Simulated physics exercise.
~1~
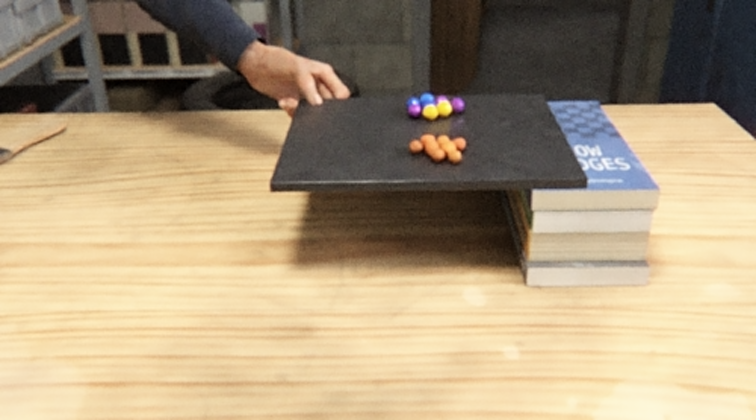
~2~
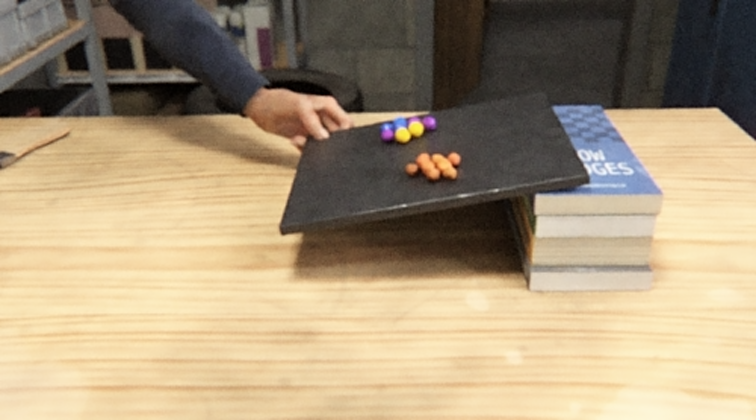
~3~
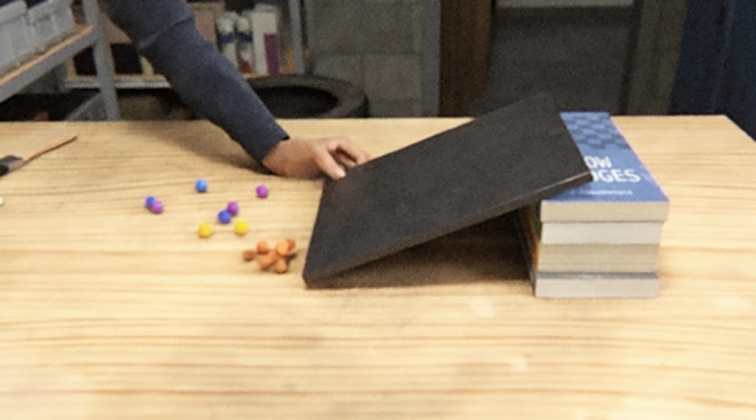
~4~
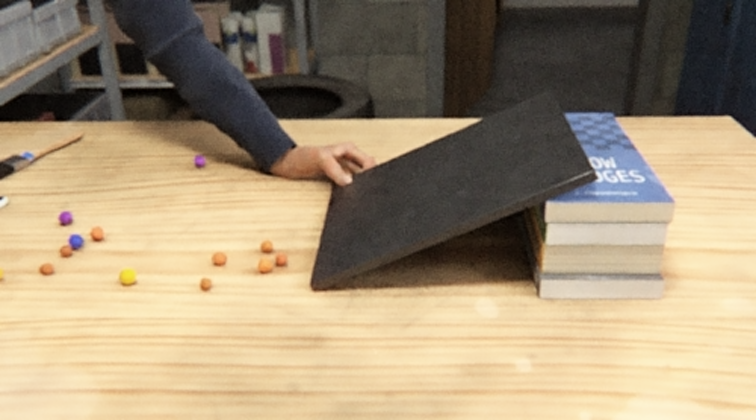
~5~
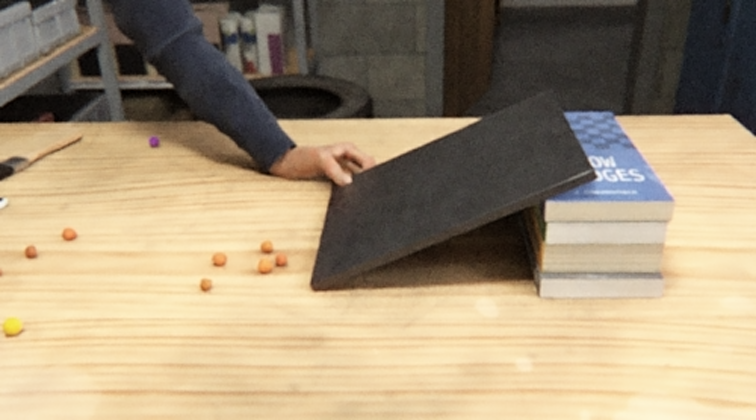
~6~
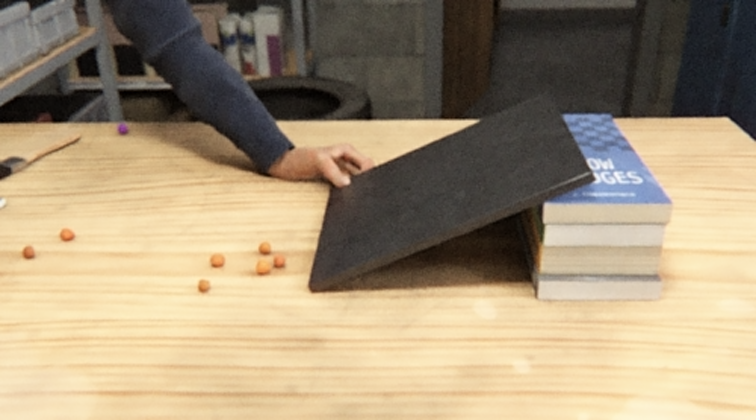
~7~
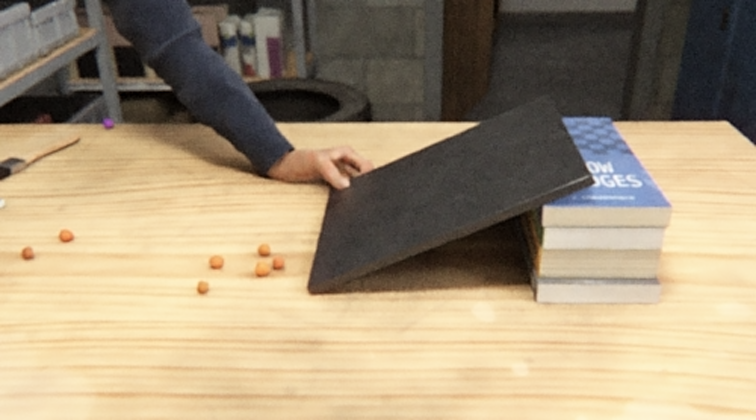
The footage shows a hand lowering the left end of a dark board propped on stacked books, sending small colourful balls and orange ones rolling left onto the wooden table, where several orange balls settle nearby while the colourful ones travel farther, leaving one purple ball visible at the far edge.
